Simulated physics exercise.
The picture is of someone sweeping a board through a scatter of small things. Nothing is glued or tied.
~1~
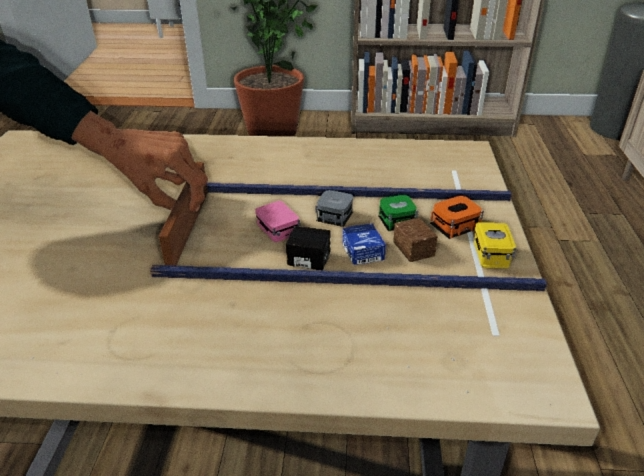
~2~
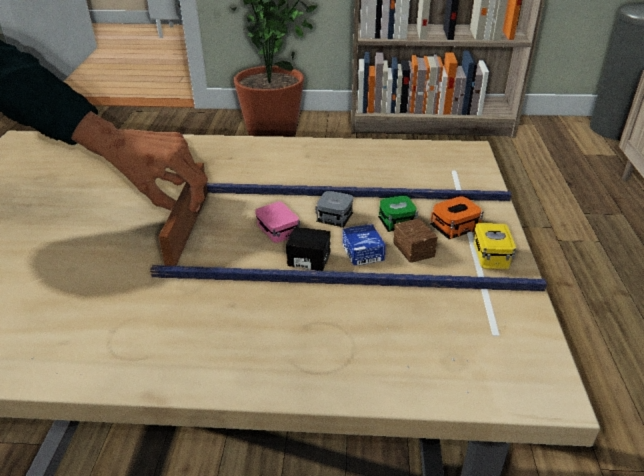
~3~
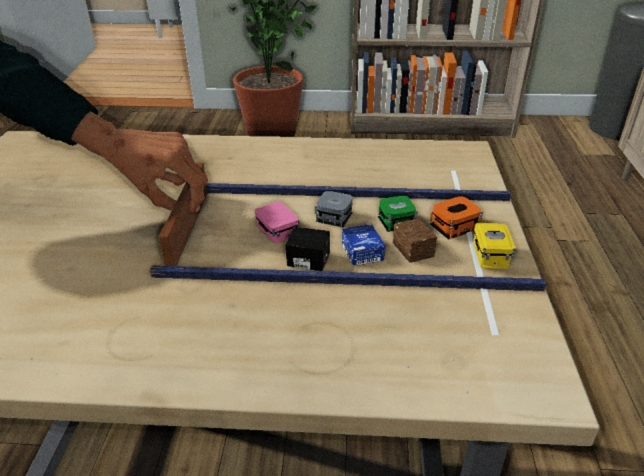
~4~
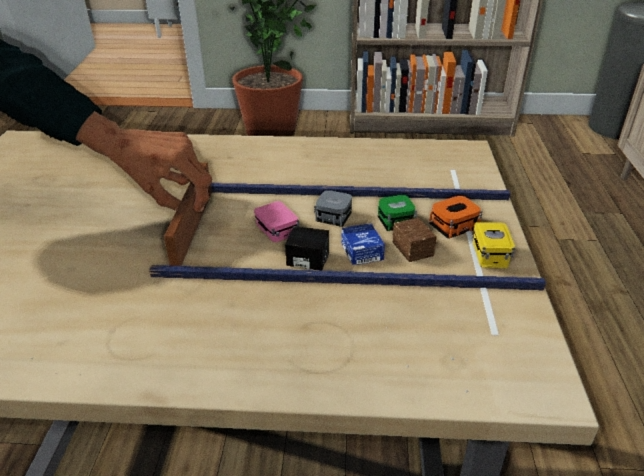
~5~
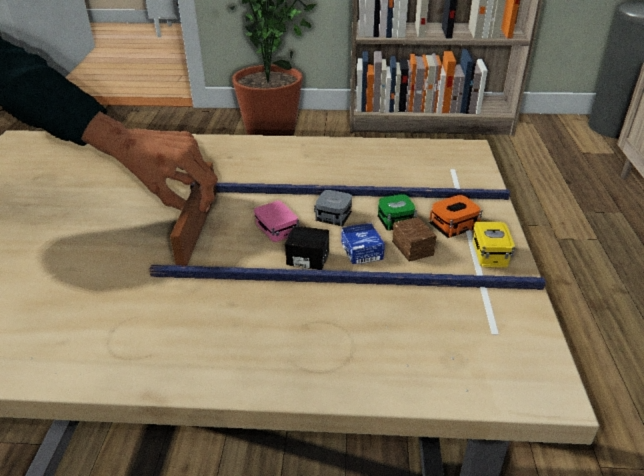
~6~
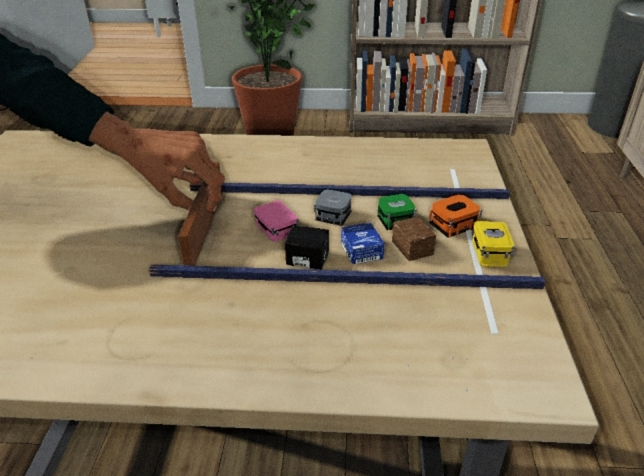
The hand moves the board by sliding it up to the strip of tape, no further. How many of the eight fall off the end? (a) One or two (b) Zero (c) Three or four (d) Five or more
The answer is c.
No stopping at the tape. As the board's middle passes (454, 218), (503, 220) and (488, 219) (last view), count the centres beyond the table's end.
Place by place: 3, 5 and 5.
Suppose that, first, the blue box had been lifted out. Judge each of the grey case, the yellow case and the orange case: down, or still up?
Result: Grey case stays, yellow case comes off, orange case comes off.
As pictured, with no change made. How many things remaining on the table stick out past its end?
It totals 2.
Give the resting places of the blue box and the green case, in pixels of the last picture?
Look around (527, 243) for the first and around (514, 217) for the second.
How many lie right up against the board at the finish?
It's touching 3 at the end.
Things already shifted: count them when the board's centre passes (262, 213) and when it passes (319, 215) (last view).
Counts: 1 and 4.
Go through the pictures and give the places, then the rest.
In the first picture, yellow case (493, 246); orange case (456, 217); brown block (415, 240); board (186, 212); tape (471, 237).
In the second picture, orange case (456, 218); pink case (277, 223).
In the third picture, brown block (414, 240); green case (397, 214).
In the fourth picture, yellow case (492, 246); black box (308, 248).
In the fifth picture, orange case (455, 216); board (196, 212).
In the sixth picture, yellow case (492, 245); orange case (455, 216); brown block (414, 239); board (203, 212); tape (470, 236).
Soon after, none off yet; yellow case at rest near (492, 245); orange case at rest near (455, 216); brown block at rest near (414, 239).
After that, none off yet; yellow case displaced a little near (510, 245); orange case displaced a little near (472, 212); brown block displaced about its own width near (472, 238).
In the end, the number that fall off is three or four; gone, brown block, orange case and yellow case.
